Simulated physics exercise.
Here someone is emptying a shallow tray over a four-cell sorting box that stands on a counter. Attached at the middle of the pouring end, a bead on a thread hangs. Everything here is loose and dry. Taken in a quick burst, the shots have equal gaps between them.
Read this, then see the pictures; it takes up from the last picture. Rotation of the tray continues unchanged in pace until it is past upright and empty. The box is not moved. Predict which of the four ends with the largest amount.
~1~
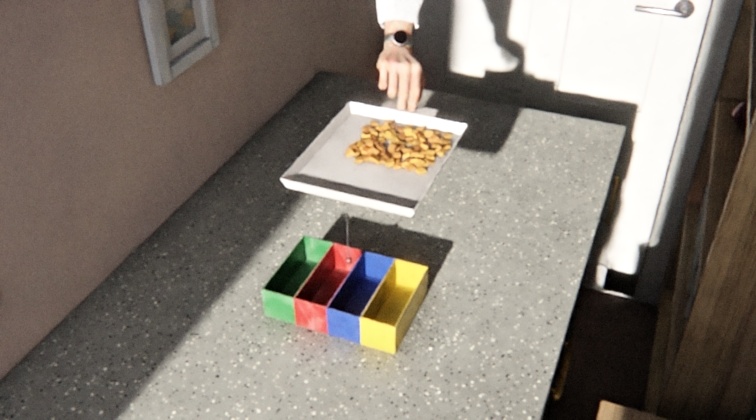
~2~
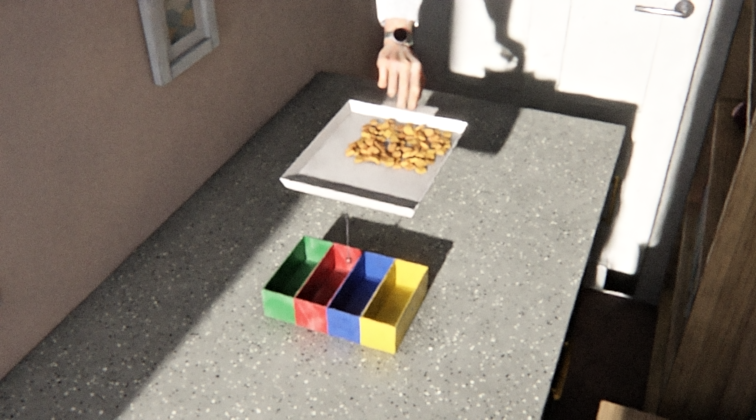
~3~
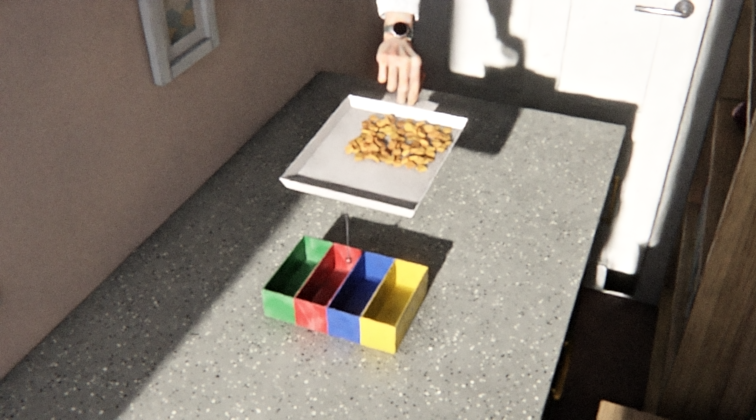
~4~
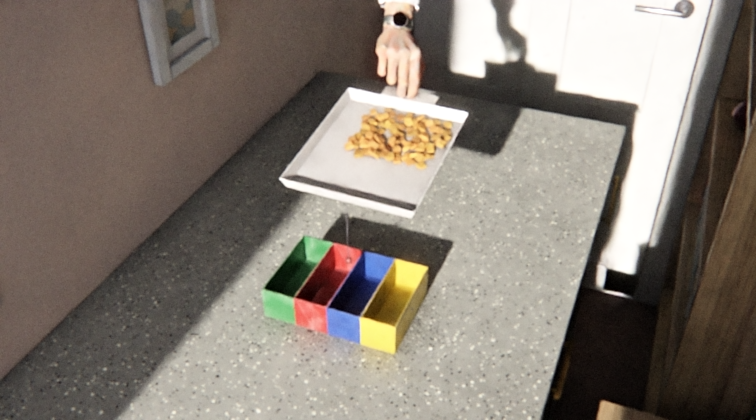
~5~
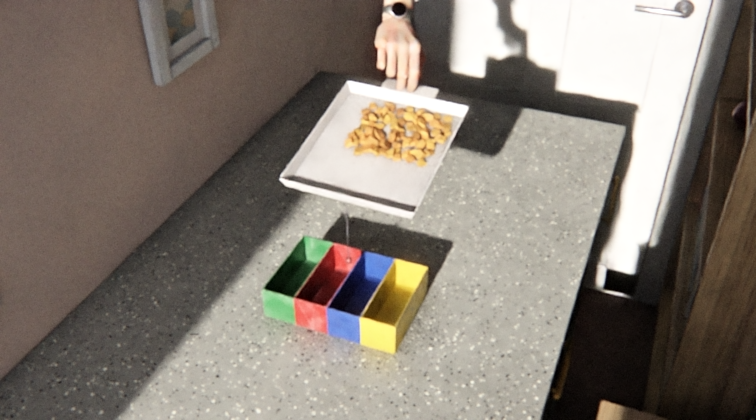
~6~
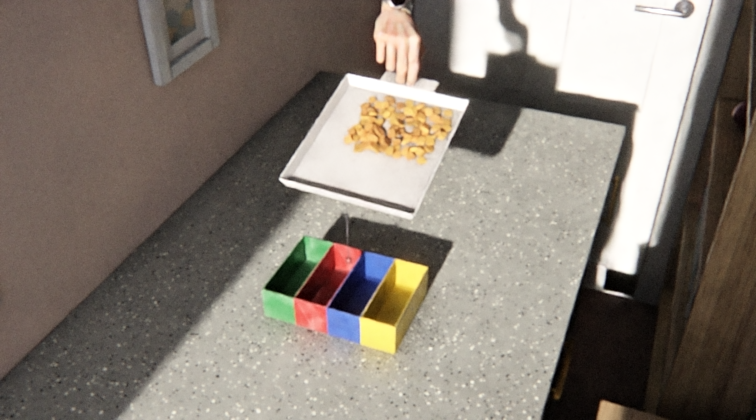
The yellow one ends with the most.
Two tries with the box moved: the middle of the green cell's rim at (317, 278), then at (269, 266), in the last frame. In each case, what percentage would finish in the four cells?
You'd see around 100 per cent and then around 50 per cent.
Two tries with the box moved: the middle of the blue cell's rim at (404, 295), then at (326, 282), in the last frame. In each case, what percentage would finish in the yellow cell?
It would be near 0 per cent first and near 30 per cent second.
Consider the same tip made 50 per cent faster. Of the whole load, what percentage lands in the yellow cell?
I'd expect close to 40 per cent.
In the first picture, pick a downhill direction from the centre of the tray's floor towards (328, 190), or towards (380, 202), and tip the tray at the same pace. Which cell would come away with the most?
Green, then yellow.
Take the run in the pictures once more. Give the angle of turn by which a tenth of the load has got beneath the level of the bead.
About 60°.
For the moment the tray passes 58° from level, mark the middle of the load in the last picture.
Look around (380, 204) in the last picture.
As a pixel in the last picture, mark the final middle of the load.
Close to (381, 322) in the last picture.
Shortly afterwards, tray tipped steeply; the bulk on the tray; a little in the yellow cell; a little falling or outside the box.
Next, tray tipped right over; near a quarter on the tray; near a quarter in the yellow cell; a little in the blue cell; a little in the red cell; near a third falling or outside the box.
Some moments later, tray tipped past a quarter turn; near half in the yellow cell; near a quarter in the blue cell; near a quarter in the red cell; a little falling or outside the box.
In the end, tray tipped past a quarter turn; near half in the yellow cell; near a quarter in the blue cell; near a quarter in the red cell; none at all in the green cell; a little outside the box.
